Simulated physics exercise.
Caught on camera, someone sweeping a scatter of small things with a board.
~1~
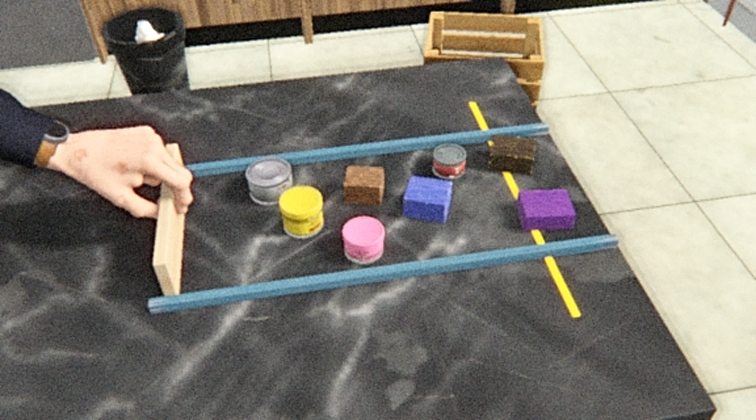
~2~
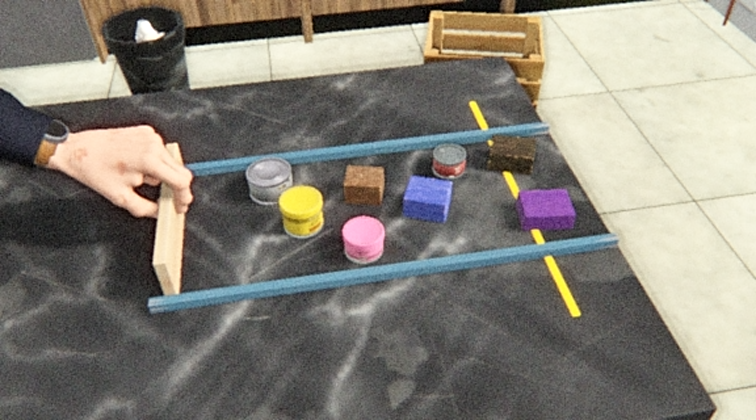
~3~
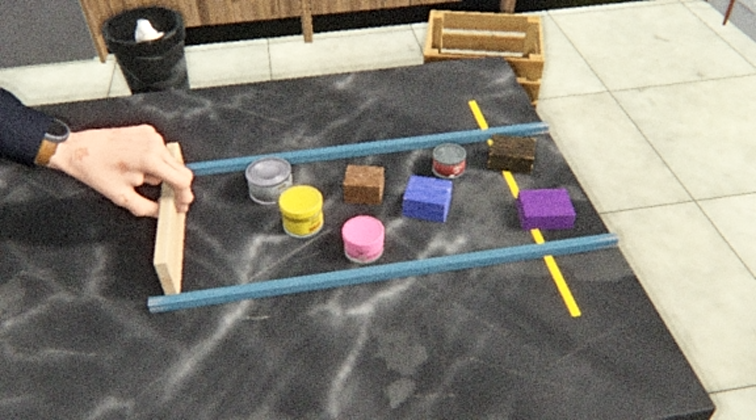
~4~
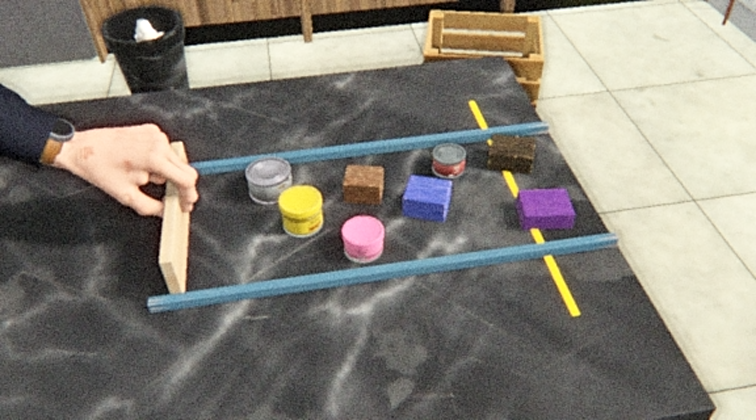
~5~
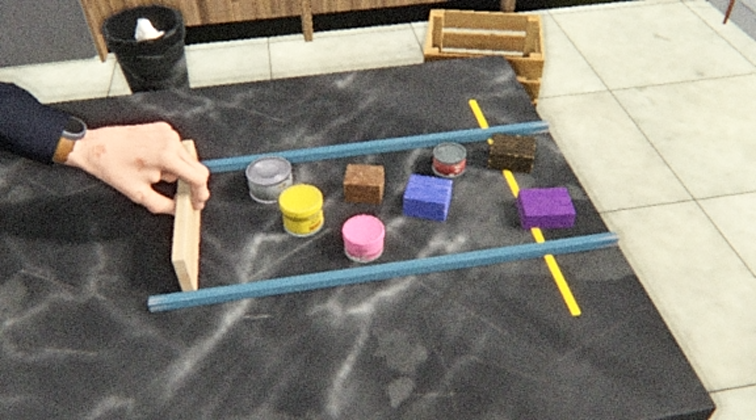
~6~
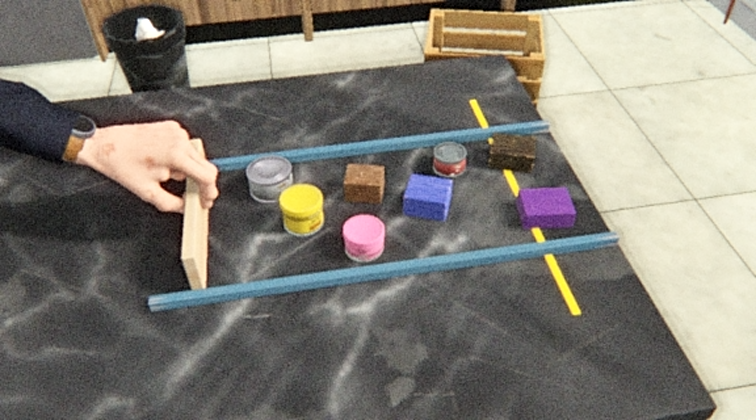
A hand slides an upright wooden board slightly right toward scattered colourful pots and blocks.
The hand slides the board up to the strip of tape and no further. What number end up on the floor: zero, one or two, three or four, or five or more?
As it turns out, the number that fall off is one or two.
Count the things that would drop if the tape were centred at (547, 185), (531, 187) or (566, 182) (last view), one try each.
Try by try, 5, 3 and 8.
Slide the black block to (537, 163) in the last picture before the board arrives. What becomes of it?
Then it goes over.
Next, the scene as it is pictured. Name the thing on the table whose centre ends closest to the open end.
That is the red pot.
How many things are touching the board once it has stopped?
The number is 3.
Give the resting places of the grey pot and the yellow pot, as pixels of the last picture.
About (518, 140), and the other about (538, 180).
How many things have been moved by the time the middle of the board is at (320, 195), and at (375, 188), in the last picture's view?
At the one place 3, at the other 5.
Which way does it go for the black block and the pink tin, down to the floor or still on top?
The black block drops off; the pink tin is kept.
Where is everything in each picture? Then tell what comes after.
Purple block (545, 210); black block (512, 155); red pot (449, 162); board (172, 216); tape (515, 191), in the first frame.
Black block (512, 154); yellow pot (302, 213), in the second frame.
Red pot (449, 161); brown block (364, 185), in the third frame.
Purple block (544, 209); blue block (427, 198), in the fourth frame.
Black block (512, 153); grey pot (270, 180), in the fifth frame.
Purple block (545, 208); black block (512, 153); red pot (450, 160); board (197, 211); tape (516, 188), in the sixth frame.
Soon after, none off yet; purple block at rest near (545, 208); black block at rest near (512, 153); red pot at rest near (450, 160).
After that, none off yet; purple block at rest near (545, 208); black block at rest near (512, 153); red pot displaced about its own width near (470, 156).
In the end, the number that fall off is one or two; gone, black block and purple block.
